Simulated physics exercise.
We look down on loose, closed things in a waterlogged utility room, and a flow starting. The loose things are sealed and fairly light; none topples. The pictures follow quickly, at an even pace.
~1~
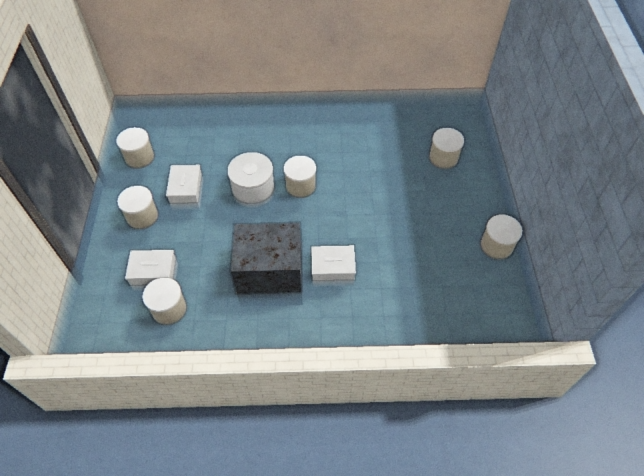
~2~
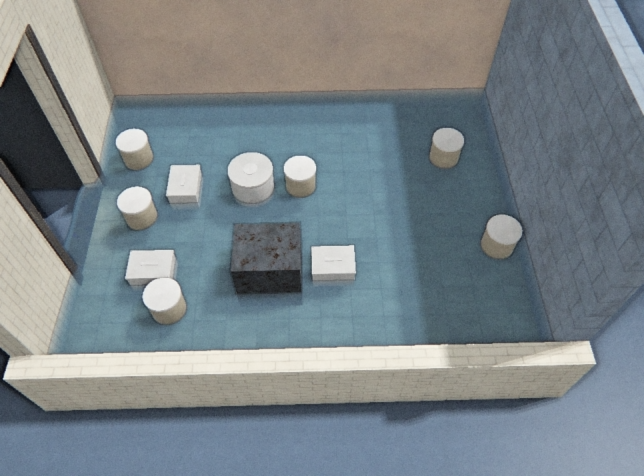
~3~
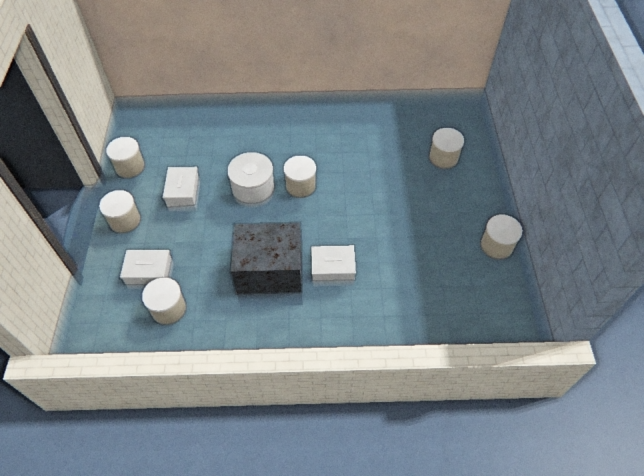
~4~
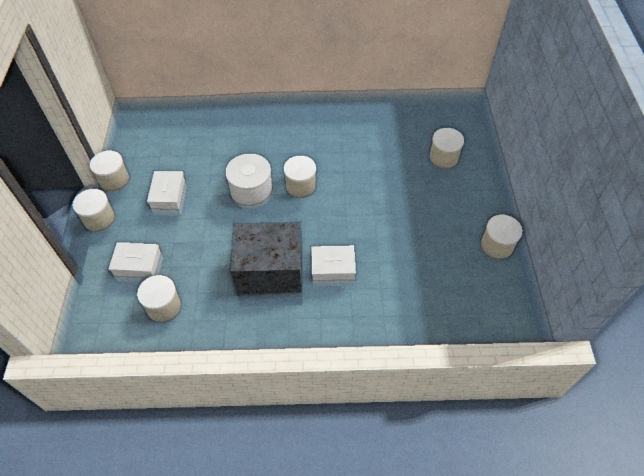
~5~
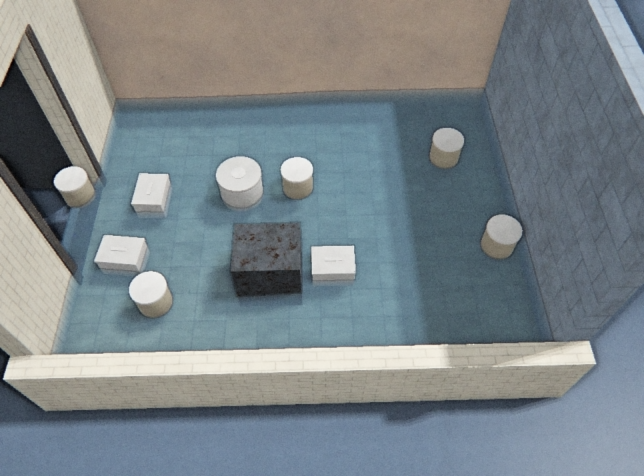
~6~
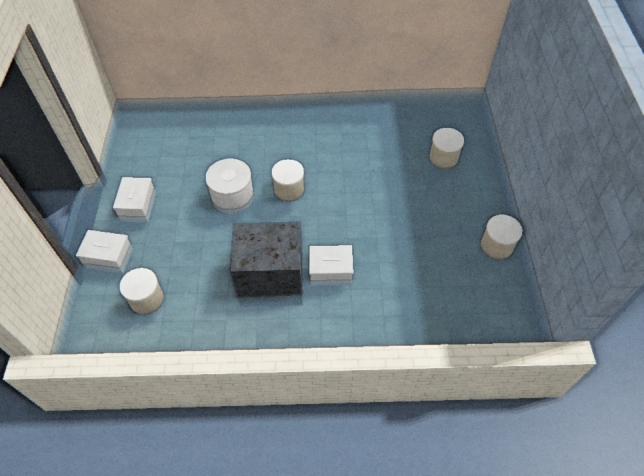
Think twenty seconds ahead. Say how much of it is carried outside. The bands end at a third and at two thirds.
Share: At least two thirds.
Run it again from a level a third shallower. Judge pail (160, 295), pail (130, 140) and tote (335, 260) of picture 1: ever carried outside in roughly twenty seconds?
In that order: Carried outside, yes, kept in.
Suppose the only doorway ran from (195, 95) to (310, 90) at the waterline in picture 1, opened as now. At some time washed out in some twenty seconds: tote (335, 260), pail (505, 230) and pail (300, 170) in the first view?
One after the other: Washed out, stays, gone.
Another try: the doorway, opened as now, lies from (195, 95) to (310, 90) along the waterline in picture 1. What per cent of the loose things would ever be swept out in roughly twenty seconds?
I make it 80 per cent.
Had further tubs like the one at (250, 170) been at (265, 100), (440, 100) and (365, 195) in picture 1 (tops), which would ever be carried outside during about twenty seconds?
One after the other: Carried outside, still in, carried outside.
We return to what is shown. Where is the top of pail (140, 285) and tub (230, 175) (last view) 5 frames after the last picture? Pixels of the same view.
At about (91, 257) and (152, 188).
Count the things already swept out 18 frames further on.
It comes to 7.
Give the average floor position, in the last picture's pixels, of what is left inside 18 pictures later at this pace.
Near (400, 229).
A moment on, 4 of 10 are out; 6 afloat.
Next, 7 of 10 are out; 3 afloat.
Later, 7 of 10 are out; 3 afloat.
In the end, 7 of 10 are out; 2 afloat.
